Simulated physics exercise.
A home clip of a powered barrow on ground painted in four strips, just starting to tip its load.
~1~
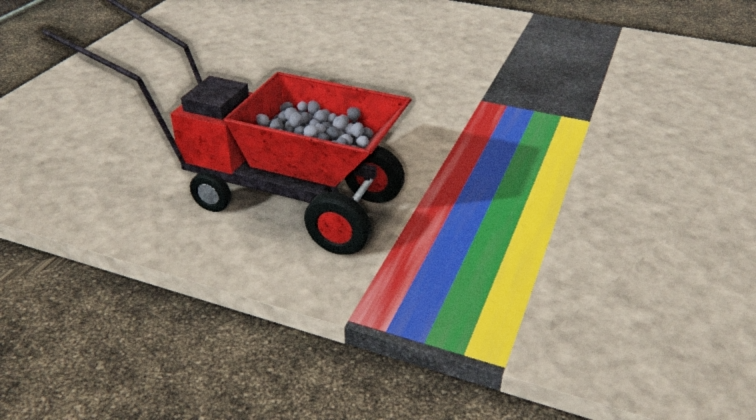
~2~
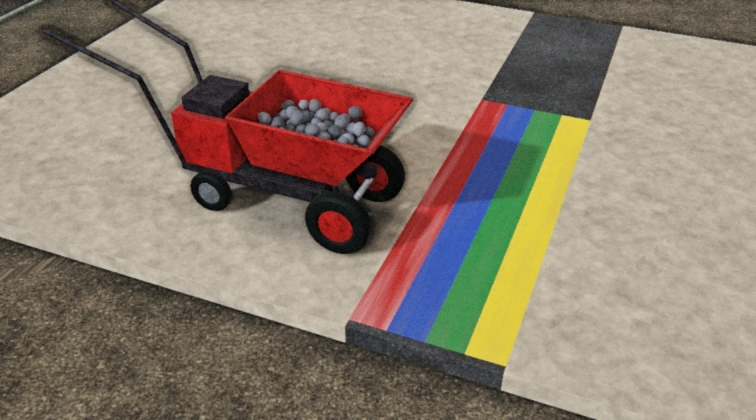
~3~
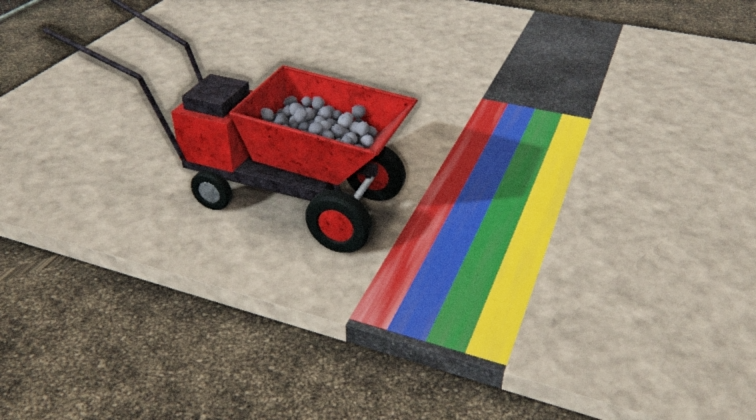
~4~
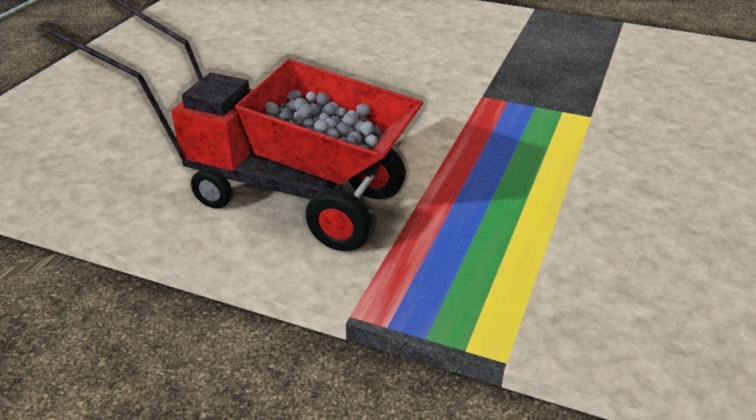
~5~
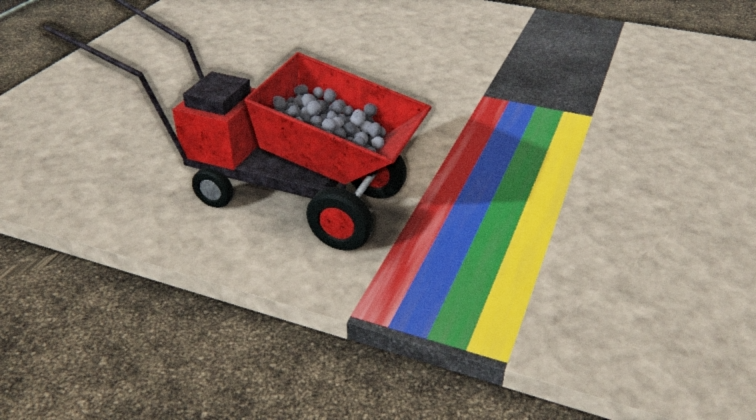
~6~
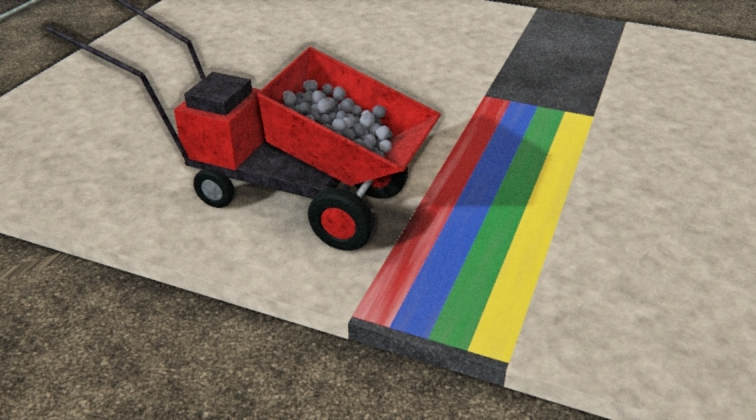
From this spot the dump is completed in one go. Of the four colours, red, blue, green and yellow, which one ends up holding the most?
The green one holds the most.
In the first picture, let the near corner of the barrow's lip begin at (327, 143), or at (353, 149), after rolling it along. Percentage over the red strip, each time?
The first spot yields roughly 20 percent, the second roughly 0 percent.
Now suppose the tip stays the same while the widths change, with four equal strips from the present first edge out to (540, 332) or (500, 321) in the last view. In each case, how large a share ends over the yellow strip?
In order, 20 % and 30 %.
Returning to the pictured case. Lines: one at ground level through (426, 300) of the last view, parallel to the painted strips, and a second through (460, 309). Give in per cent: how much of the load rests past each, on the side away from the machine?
Some 90 and some 60 per cent, respectively.
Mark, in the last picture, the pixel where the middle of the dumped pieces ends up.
The centre ends up roughly at (500, 249).
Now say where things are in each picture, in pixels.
Lip of the skip (370, 152), level; top of the load (320, 129), round cobbles; red strip (387, 290); blue strip (424, 300); green strip (461, 311); yellow strip (500, 321), in the first picture.
Lip of the skip (372, 152), level; top of the load (321, 128), in the second picture.
Lip of the skip (376, 154), tipped barely; top of the load (319, 122), in the third picture.
Lip of the skip (383, 156), tipped a little; top of the load (296, 124), in the fourth picture.
Lip of the skip (392, 162), tipped a little; top of the load (304, 120), in the fifth picture.
Lip of the skip (402, 170), tipped clearly; top of the load (313, 118); red strip (391, 286); blue strip (427, 296); green strip (465, 306); yellow strip (503, 317), in the sixth picture.
Just after the last frame, skip tipped steeply; every one in the skip.
A moment on, skip tipped right over; the larger part in the skip; just a few over the blue strip; about a tenth over the green strip.
Further on, skip tipped right over; roughly a quarter in the skip; about a tenth over the blue strip; roughly a third over the green strip; roughly a quarter over the yellow strip; about a tenth off the paint.
When it is over, skip tipped right over; about a tenth in the skip; not one over the red strip; roughly a quarter over the blue strip; roughly a third over the green strip; roughly a quarter over the yellow strip; roughly a quarter off the paint.
